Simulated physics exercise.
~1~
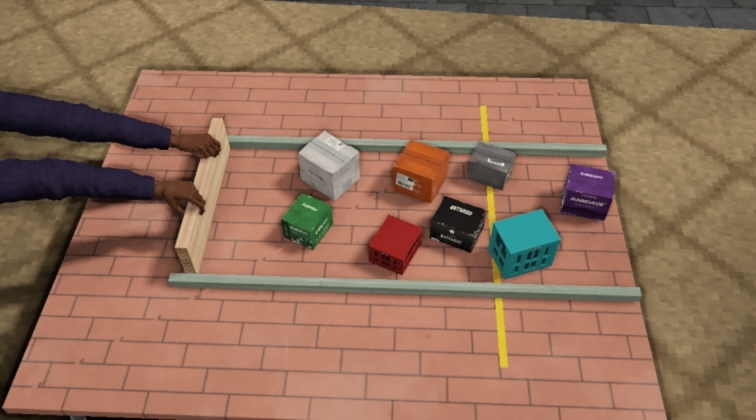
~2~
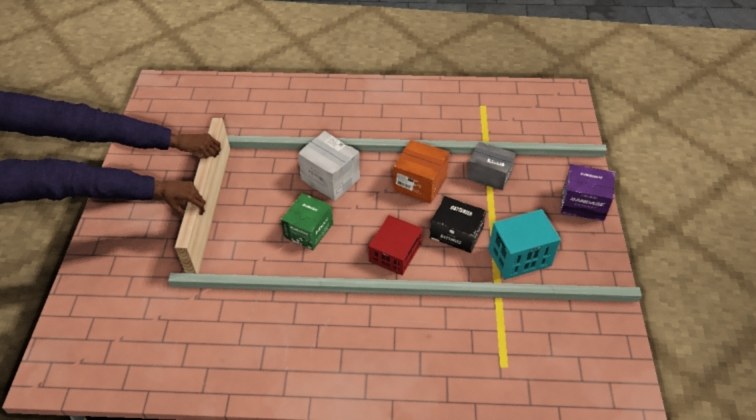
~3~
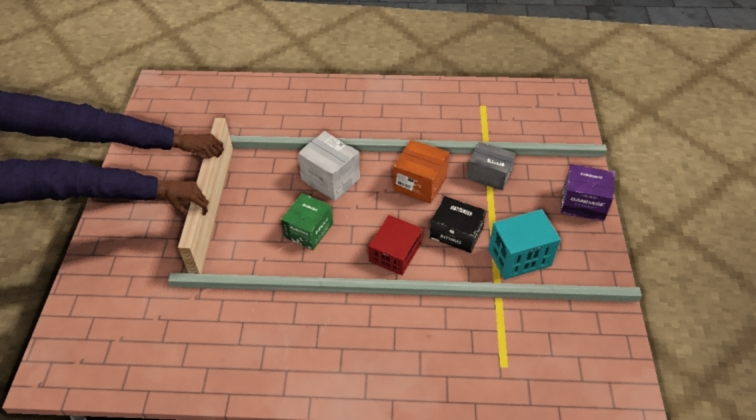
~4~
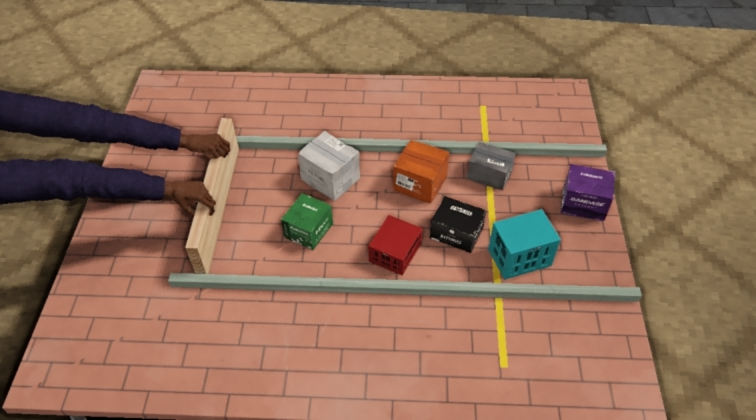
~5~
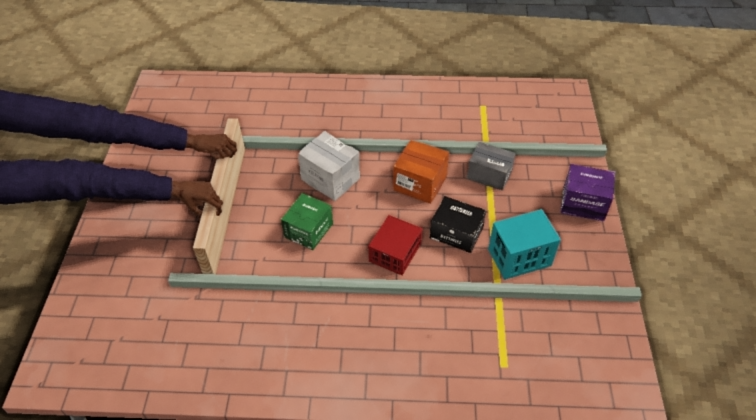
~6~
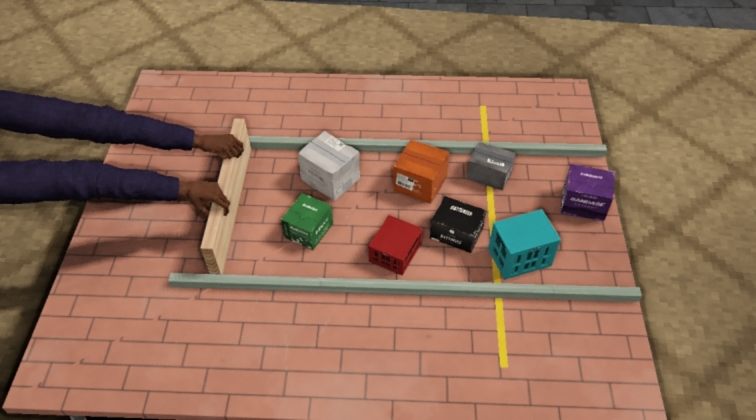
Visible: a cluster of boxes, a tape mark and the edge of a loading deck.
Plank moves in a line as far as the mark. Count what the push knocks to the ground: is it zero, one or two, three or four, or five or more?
Zero.
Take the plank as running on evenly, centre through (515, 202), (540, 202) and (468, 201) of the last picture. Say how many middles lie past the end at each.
Going through the three places, I get 2, 2 and 0.
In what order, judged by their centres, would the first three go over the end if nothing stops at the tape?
Listing earliest first, you get the grey box, the purple box and the orange parcel.
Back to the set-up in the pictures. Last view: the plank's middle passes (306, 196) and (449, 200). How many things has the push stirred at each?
Counts: 2 and 7.
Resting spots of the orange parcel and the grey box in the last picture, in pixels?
First at (558, 170); second at (596, 161).
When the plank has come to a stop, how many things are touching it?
Counting them up gives 3.
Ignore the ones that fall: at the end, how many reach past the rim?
The number is 2.
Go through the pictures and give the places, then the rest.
In the first picture, purple box (587, 193); turquoise crate (523, 245); grey box (491, 166); plank (206, 193); tape (492, 217).
In the second picture, turquoise crate (523, 245); green box (308, 222).
In the third picture, grey box (491, 166); red crate (395, 245).
In the fourth picture, purple box (587, 193); plank (215, 194).
In the fifth picture, turquoise crate (523, 245); orange parcel (421, 172).
In the sixth picture, purple box (587, 193); turquoise crate (523, 245); grey box (491, 166); plank (229, 194); tape (492, 217).
Soon after, none off yet; purple box at rest near (587, 193); turquoise crate at rest near (523, 245); grey box at rest near (491, 166).
In the end, the number that fall off is zero.
